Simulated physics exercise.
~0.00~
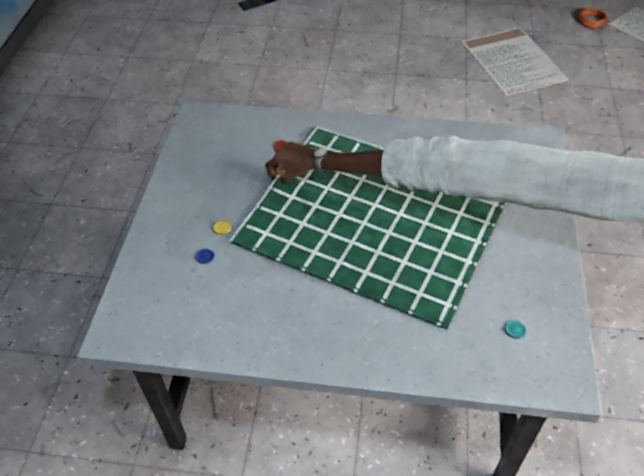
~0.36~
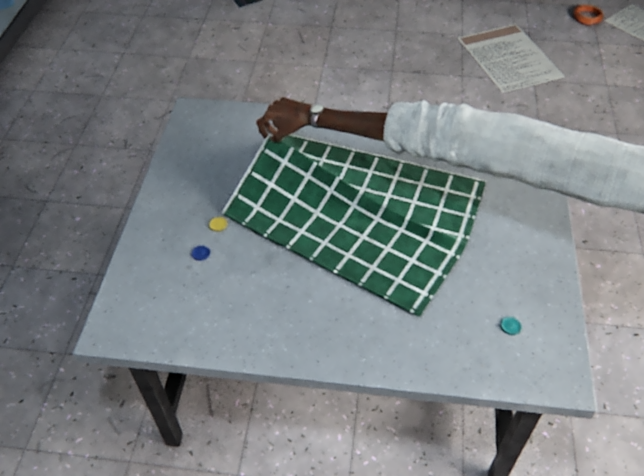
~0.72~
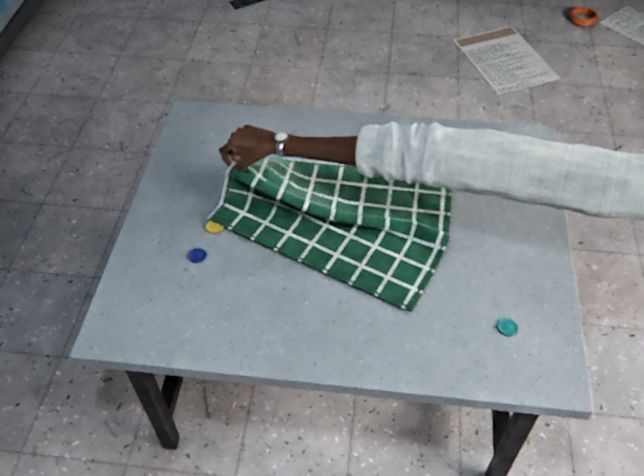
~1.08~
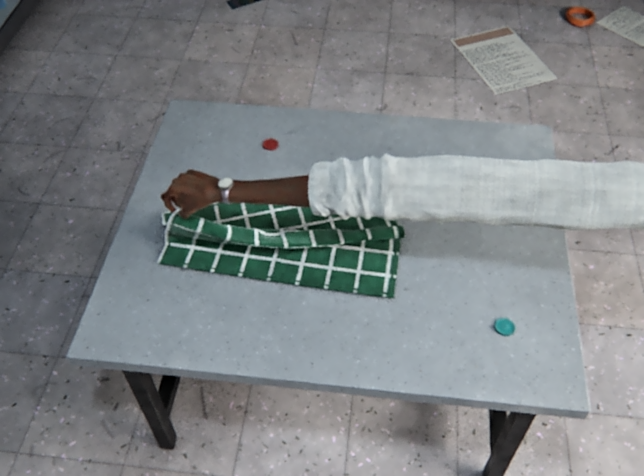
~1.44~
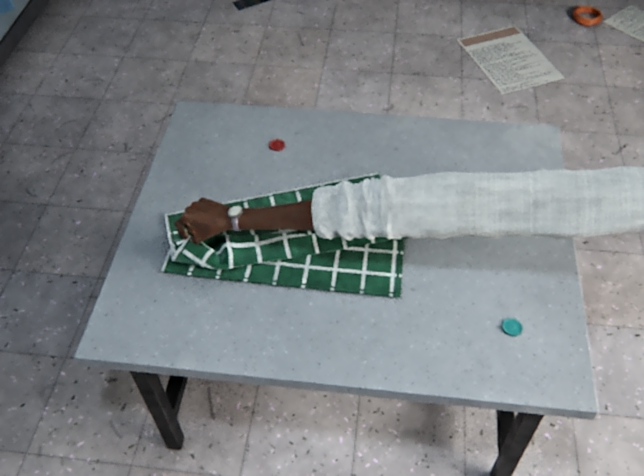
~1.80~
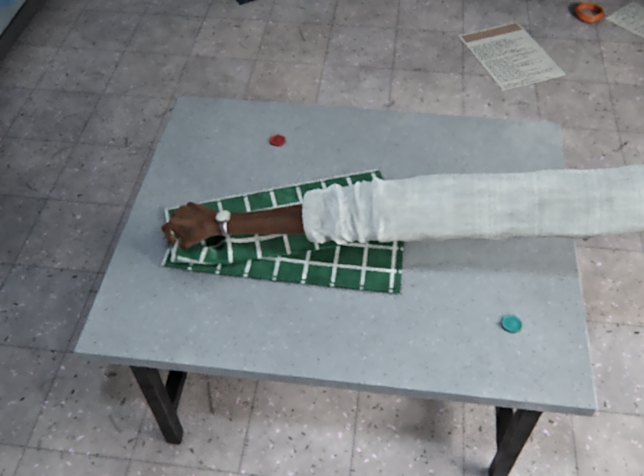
A green checked tea towel was lifted by one corner and drawn left and down across a grey table by a hand, then lowered in a rumpled fold over the yellow and blue discs, leaving the red and teal ones uncovered, the hand still resting on it.
